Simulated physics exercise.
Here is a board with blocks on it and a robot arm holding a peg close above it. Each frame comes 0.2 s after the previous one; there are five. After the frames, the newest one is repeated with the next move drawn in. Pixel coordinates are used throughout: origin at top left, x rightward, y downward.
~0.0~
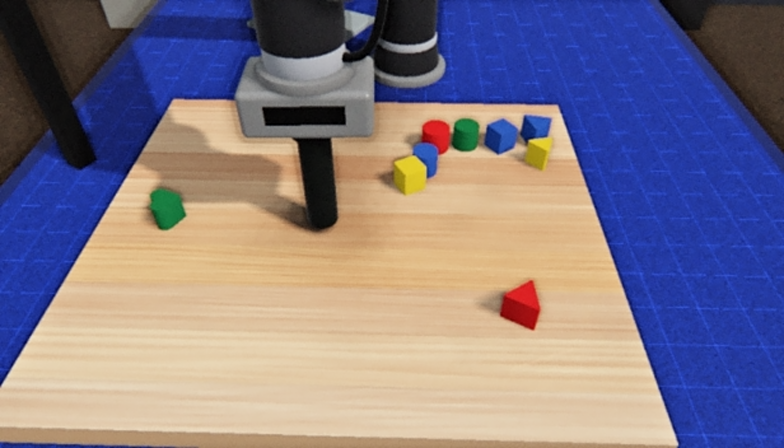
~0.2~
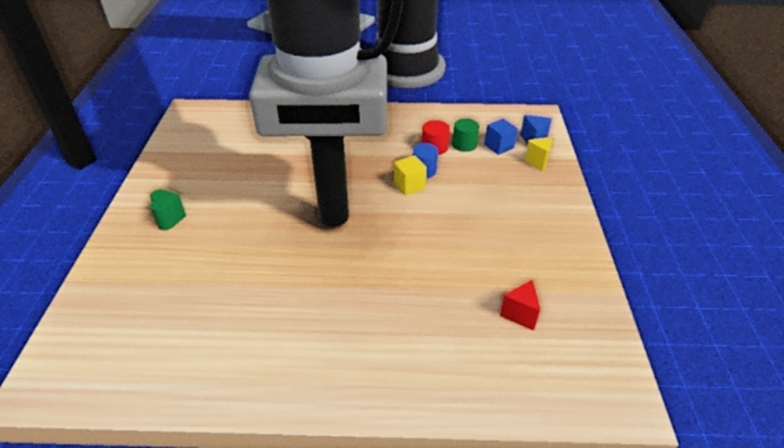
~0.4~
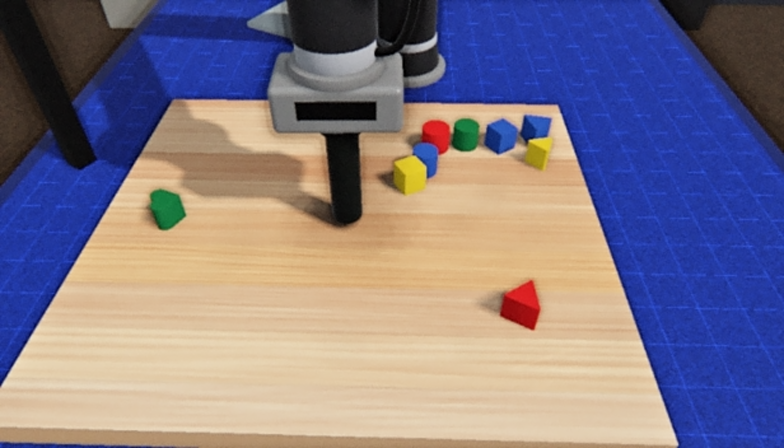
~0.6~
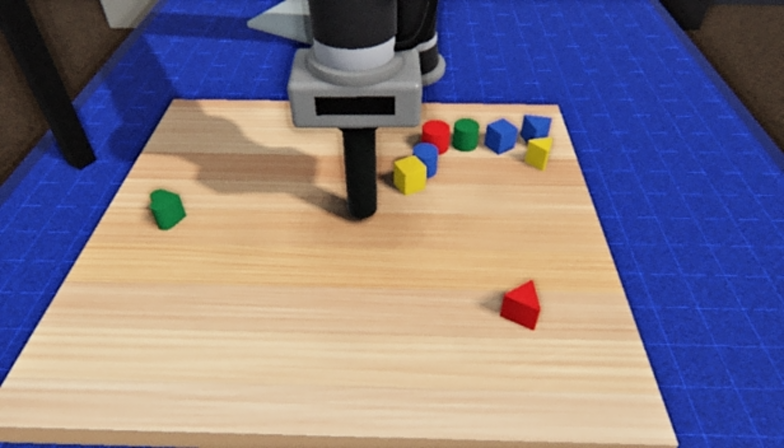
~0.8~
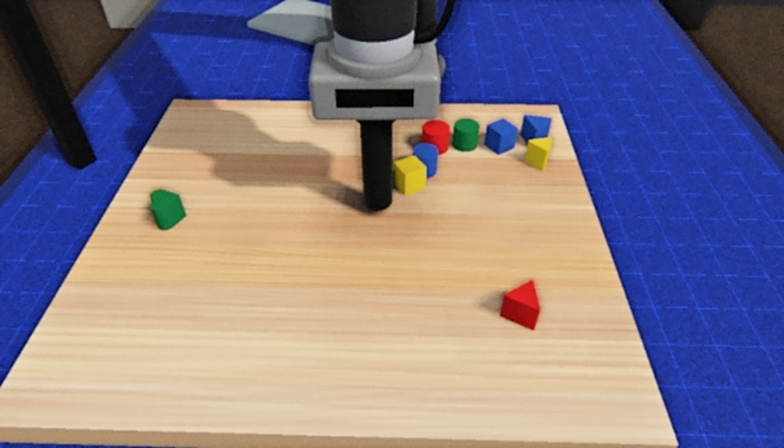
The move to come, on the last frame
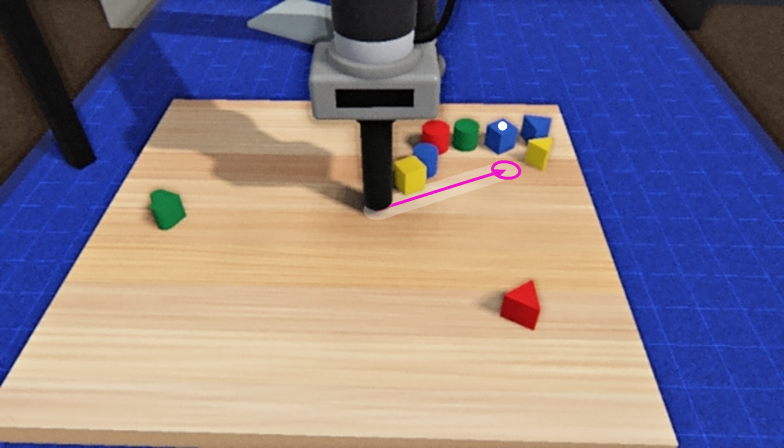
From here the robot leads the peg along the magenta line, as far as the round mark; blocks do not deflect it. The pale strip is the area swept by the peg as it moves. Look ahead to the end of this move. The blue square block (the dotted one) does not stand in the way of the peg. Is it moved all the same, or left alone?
The block stays on its spot.
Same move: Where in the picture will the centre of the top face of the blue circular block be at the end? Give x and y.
The middle of the upper face of the blue circular block will lie at about (426, 140) in the picture.
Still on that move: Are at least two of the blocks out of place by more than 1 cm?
I expect so.
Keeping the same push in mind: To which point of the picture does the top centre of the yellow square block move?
Its top face will be centred at roughly (420, 157).
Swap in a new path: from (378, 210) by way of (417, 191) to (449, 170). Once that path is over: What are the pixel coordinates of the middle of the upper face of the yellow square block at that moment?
The centre of its top will be at (444, 134).
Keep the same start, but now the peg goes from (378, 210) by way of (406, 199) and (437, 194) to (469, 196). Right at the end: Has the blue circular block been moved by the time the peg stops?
Short answer: Yes.
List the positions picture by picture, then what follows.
Peg's lower end (323, 220); yellow square block (410, 165); blue circular block (425, 150); blue square block (503, 126), in the first frame.
Peg (334, 218); blocks still, in the second frame.
Peg (348, 215); blocks still, in the third frame.
Peg (363, 210); blocks still, in the fourth frame.
Peg (378, 202); yellow square block (410, 165); blue circular block (425, 150); blue square block (503, 126), in the fifth frame.
Drawn move, in a line from (378, 210) to (506, 170); the dot is on the blue square block.
What follows on the original path. One third of the way, peg (424, 188); yellow square block (418, 158), turned 65° anticlockwise; blue circular block (427, 143).
Two thirds of the way, peg (467, 175); yellow square block (420, 157), turned 85° anticlockwise; blue circular block (426, 140).
At the end, peg (507, 163); yellow square block (420, 157), turned 85° anticlockwise; blue circular block (426, 140); blue square block still.
